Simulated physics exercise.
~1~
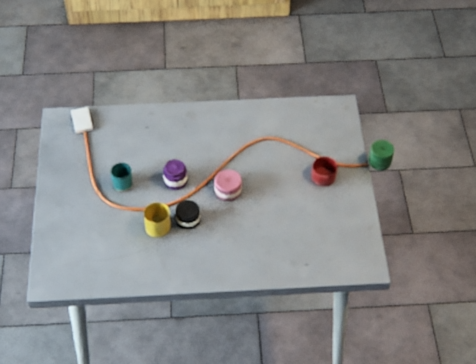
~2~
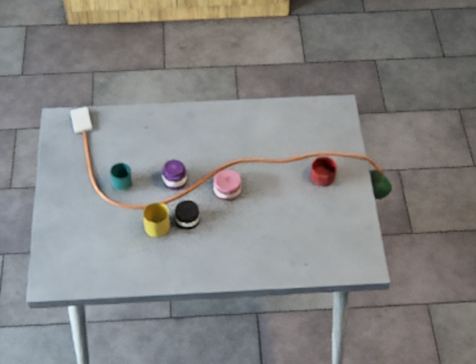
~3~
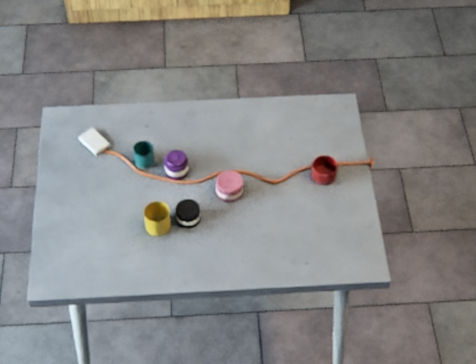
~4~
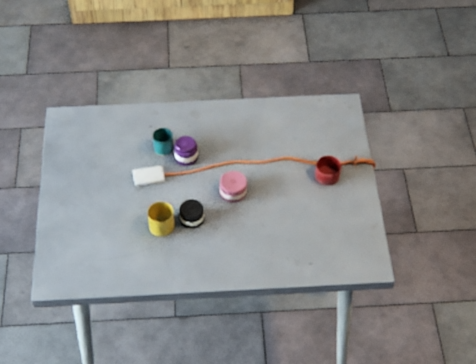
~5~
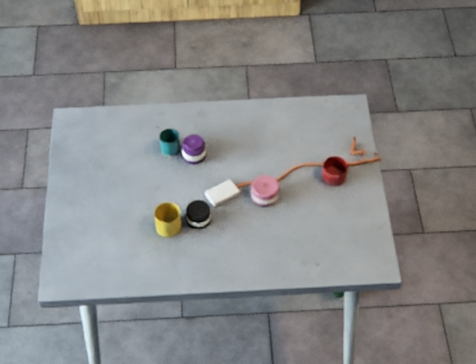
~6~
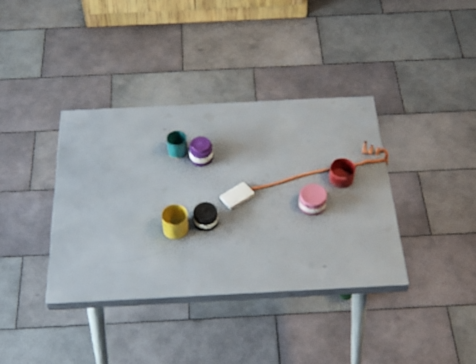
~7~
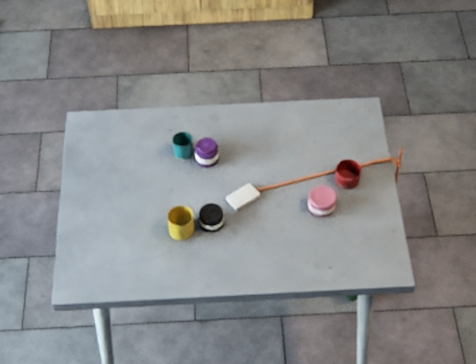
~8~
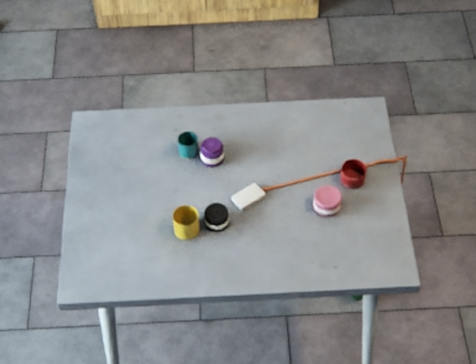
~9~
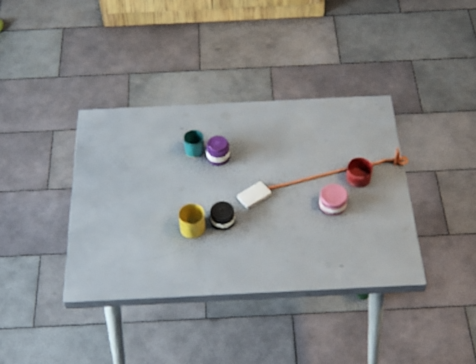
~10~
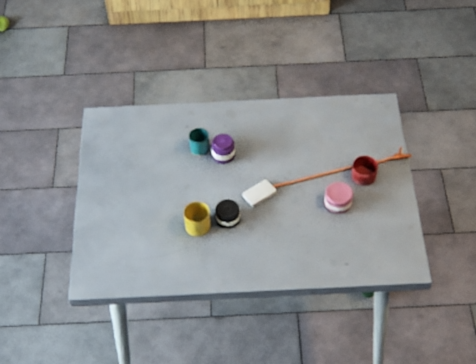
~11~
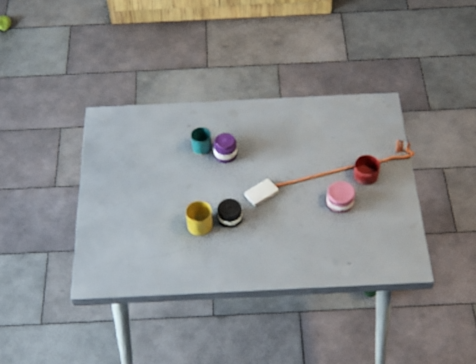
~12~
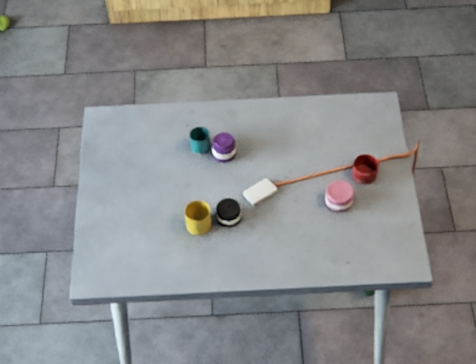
An orange cable runs from a white phone at the left of a grey table, winding among small containers to a green speaker off the right edge, seen from above on a grey tiled floor. Teal, purple, pink, yellow, black and red pieces stand on top. The speaker drops out of sight, and the cable pulls the phone rightward. The teal mug and purple jar shift slightly up and right, then the pink canister slides right. The phone stops right of the black tin, the cable's far end flicks about near the edge, and all the containers remain on the table.
